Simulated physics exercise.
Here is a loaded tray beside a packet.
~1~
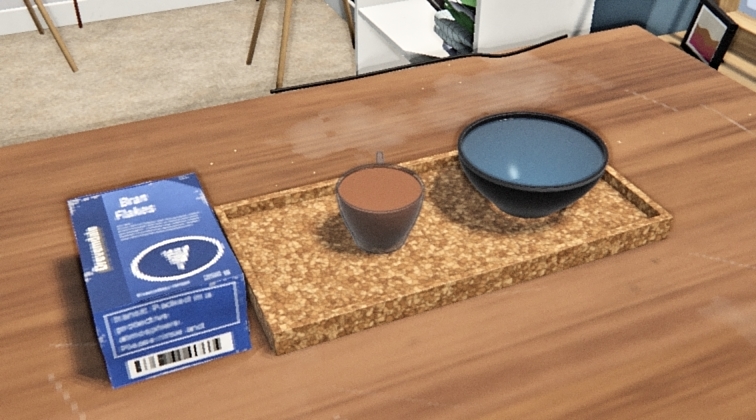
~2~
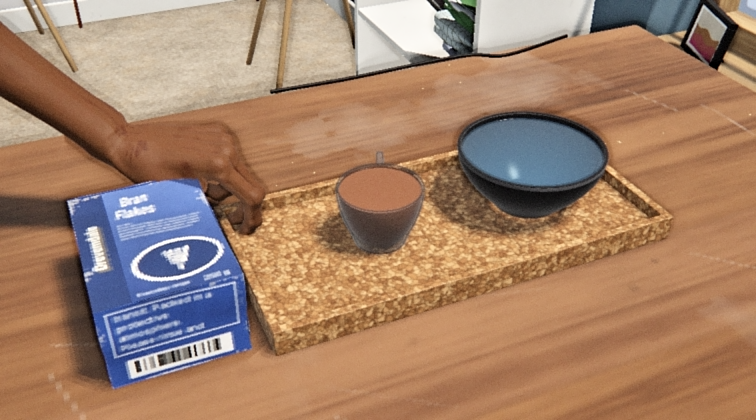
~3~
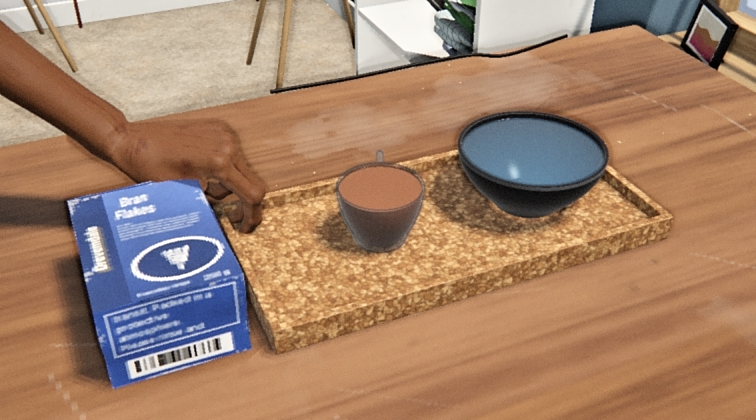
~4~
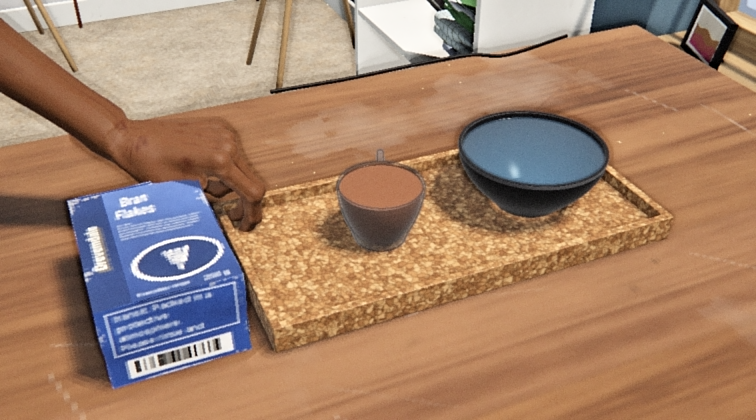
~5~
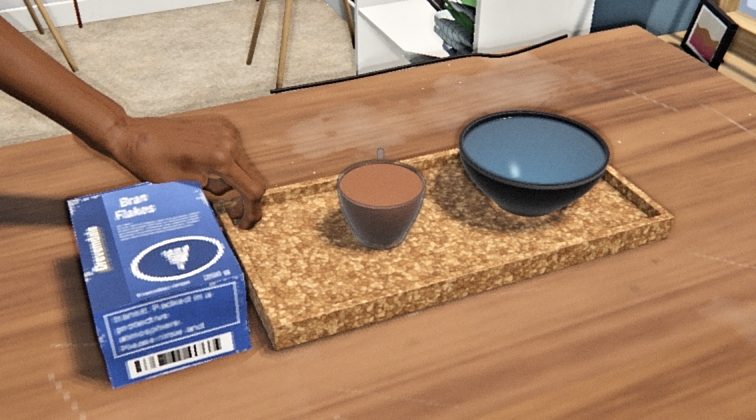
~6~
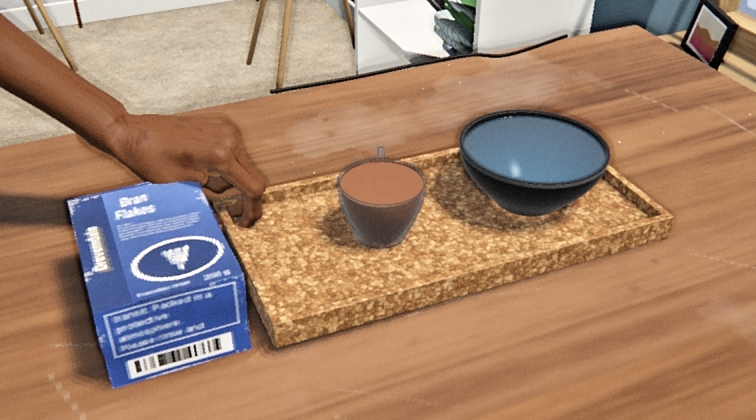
The video shows a speckled tray holding a nearly full brown cup and a dark bowl beside a blue Bran Flakes packet; a hand reaches in from the left, grips the tray's left end and raises it very slightly.
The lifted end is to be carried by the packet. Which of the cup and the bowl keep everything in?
In the end cup: It's going to run over. Bowl: It's going to run over.
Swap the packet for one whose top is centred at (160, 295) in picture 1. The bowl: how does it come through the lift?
I'd expect that it sheds nothing.
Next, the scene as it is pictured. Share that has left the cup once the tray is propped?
Something like 12 percent, I reckon.
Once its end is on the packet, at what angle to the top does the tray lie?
I'd guess somewhere around 13 degrees.
Soon after, the tray slopes by about 7°; cup, nothing has left it; bowl, nothing has left it.
Later, the tray slopes by about 15°; cup, some has gone over its rim; bowl, some has gone over its rim.
In the end, the tray slopes by about 13°, resting on the packet; cup, some has gone over its rim; bowl, some has gone over its rim.
